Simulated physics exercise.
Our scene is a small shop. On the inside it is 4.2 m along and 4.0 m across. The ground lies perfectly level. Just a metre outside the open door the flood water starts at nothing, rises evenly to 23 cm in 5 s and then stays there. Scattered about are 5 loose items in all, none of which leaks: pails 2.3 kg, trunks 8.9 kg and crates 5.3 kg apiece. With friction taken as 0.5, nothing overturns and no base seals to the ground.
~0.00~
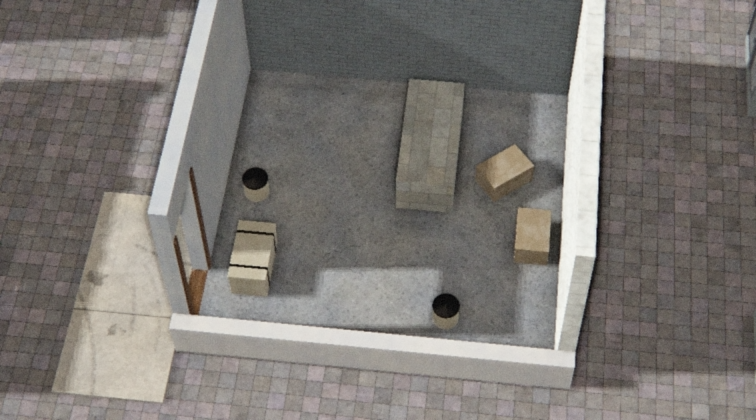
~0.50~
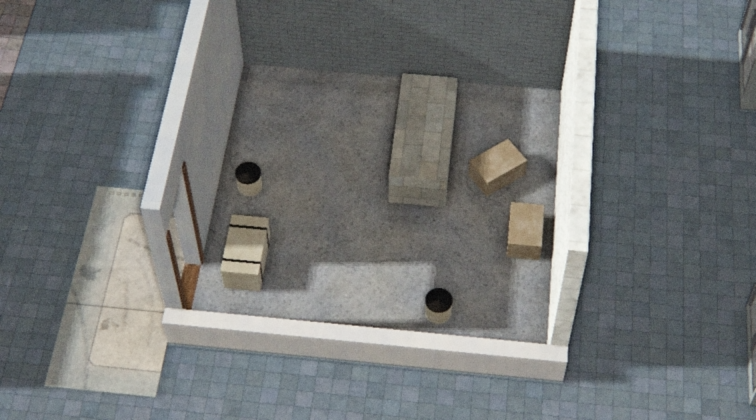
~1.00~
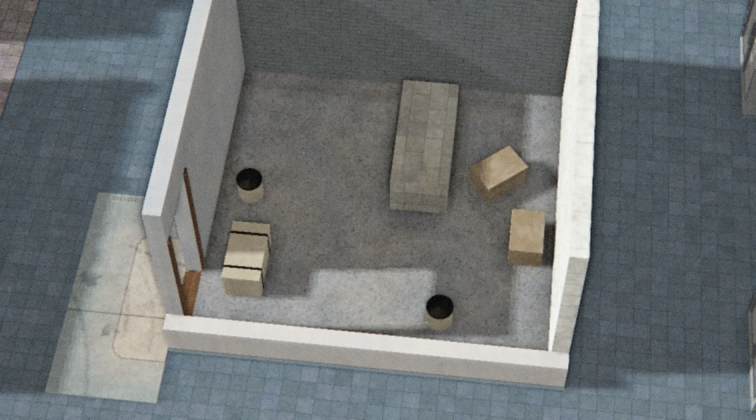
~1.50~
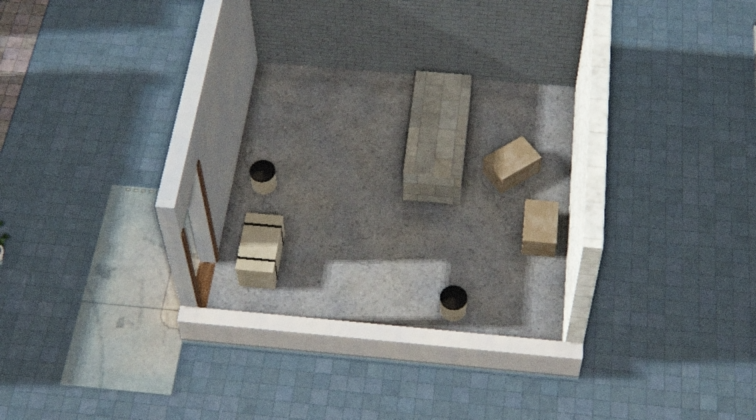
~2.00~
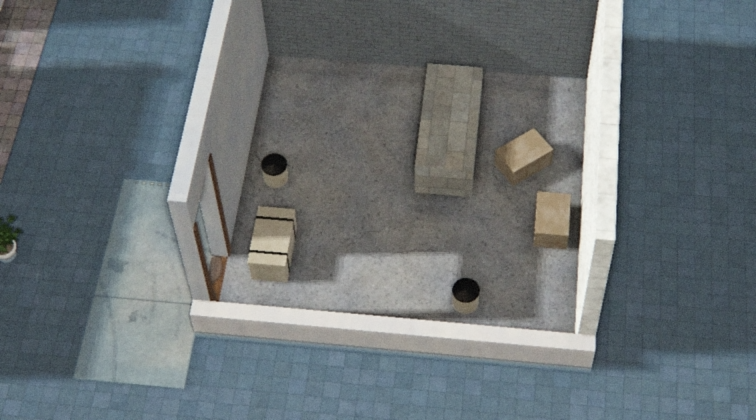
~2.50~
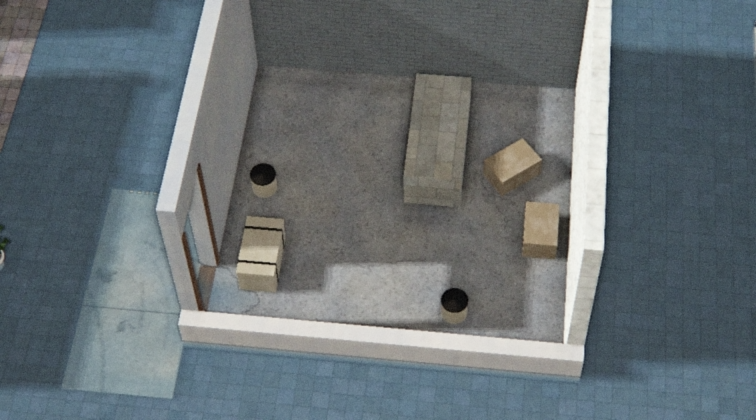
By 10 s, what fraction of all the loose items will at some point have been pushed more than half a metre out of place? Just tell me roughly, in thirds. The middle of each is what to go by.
The portion reaches two thirds.
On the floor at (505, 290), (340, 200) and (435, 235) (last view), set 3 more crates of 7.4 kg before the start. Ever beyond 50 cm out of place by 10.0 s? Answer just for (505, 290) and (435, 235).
One by one: Above; above.
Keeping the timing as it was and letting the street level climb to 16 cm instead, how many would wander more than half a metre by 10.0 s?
The answer would then be 3.
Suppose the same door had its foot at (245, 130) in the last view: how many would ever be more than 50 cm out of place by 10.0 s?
The count would be 1.
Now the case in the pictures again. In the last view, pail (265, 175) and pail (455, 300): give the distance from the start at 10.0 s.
In turn: 0 cm, 300 cm.
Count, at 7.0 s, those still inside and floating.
I'd say 2 of them.
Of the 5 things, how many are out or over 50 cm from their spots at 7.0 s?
The answer is 2.
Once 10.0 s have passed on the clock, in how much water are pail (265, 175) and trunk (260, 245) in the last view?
About 1 and 2 cm.
After 3.5 s 0 of 5 are over 50 cm from their spots; 0 afloat.
After 4.5 s 1 of 5 are over 50 cm from their spots; 0 afloat.
After 7.0 s 2 of 5 are over 50 cm from their spots; 2 afloat.
After 10.0 s 4 of 5 are over 50 cm from their spots, and 4 have been at some point; 3 afloat.
